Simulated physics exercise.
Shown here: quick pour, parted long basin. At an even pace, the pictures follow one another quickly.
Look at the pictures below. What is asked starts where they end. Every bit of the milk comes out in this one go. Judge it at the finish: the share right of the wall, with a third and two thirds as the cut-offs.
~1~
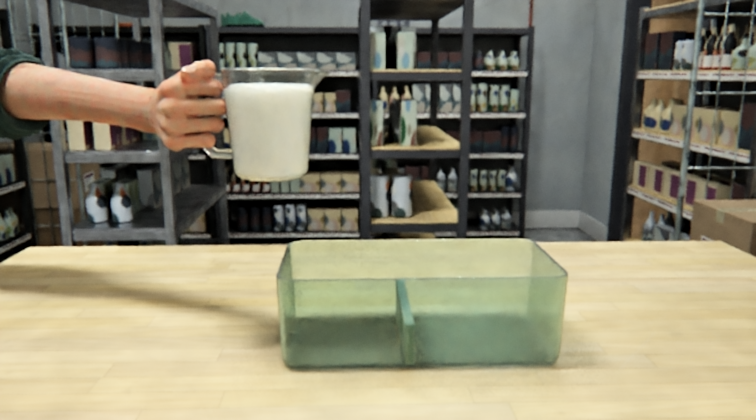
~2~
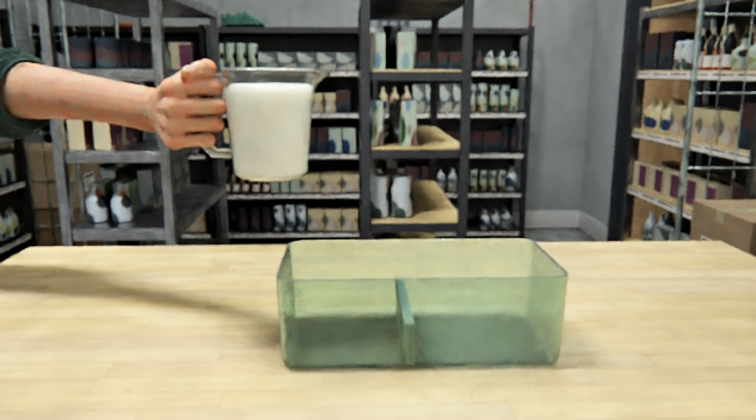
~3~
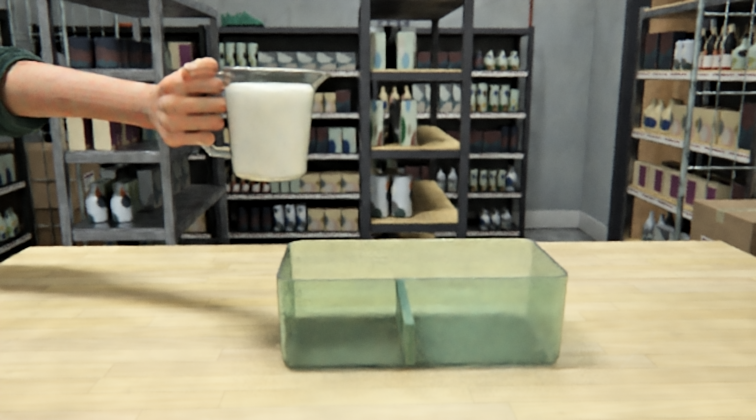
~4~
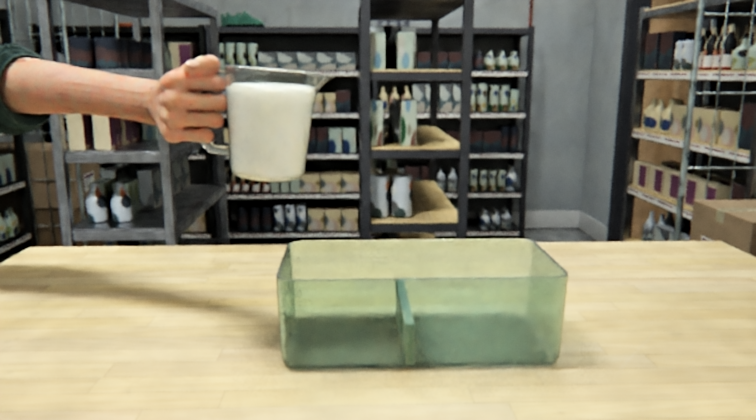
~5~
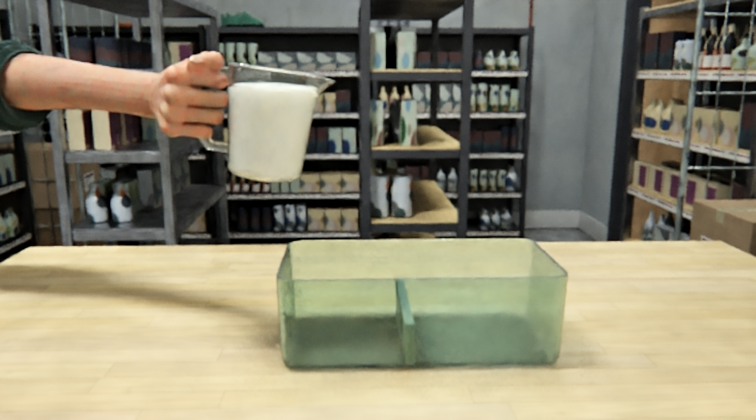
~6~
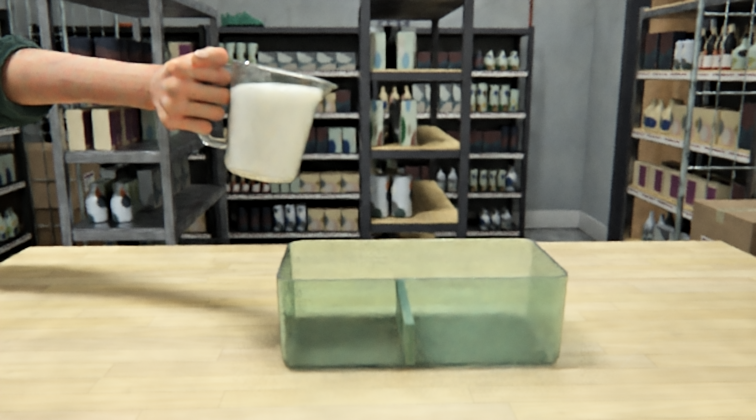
At the finish, the right of the wall has under a third.
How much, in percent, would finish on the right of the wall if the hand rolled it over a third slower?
Something like 25 in a hundred.
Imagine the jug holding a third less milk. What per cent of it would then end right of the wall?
Best guess: Around 0 %.
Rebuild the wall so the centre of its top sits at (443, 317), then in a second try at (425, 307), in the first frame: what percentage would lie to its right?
Roughly 15 % and 5 %.
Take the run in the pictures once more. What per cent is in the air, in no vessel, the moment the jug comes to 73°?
Something like 20 per cent of it.
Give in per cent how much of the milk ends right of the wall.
It is close to 15 per cent.
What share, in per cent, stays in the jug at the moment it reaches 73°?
I'd put it at some 75 in a hundred.
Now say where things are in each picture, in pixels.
Tilt 0°; pouring edge (330, 71); surface from (227, 86) to (313, 86); the long basin's rim runs from (283, 260) to (549, 258); the wall's top is at (404, 301), in the first picture.
Tilt 1°; pouring edge (330, 72); surface from (228, 86) to (313, 86), in the second picture.
Tilt 2°; pouring edge (332, 73); surface from (229, 85) to (314, 87), in the third picture.
Tilt 5°; pouring edge (334, 76); surface from (230, 84) to (315, 88), in the fourth picture.
Tilt 8°; pouring edge (336, 80); surface from (232, 85) to (318, 89), in the fifth picture.
Tilt 12°; pouring edge (339, 86); surface from (235, 88) to (322, 89), in the sixth picture.
A moment on, the jug is tipped part way and 76 per cent is still to pour, 2 is left of the wall and 2 right of it.
Next, the jug is tipped right over and 20 per cent is still to pour, 42 is left of the wall and 15 right of it.
Then the jug is tipped right over and 1 per cent is still to pour, 74 is left of the wall and 15 right of it.
Later the jug is tipped right over and 0 per cent is still to pour, 77 is left of the wall and 16 right of it.
At rest 77 per cent lies left of the wall, 16 right of it and 6 outside.
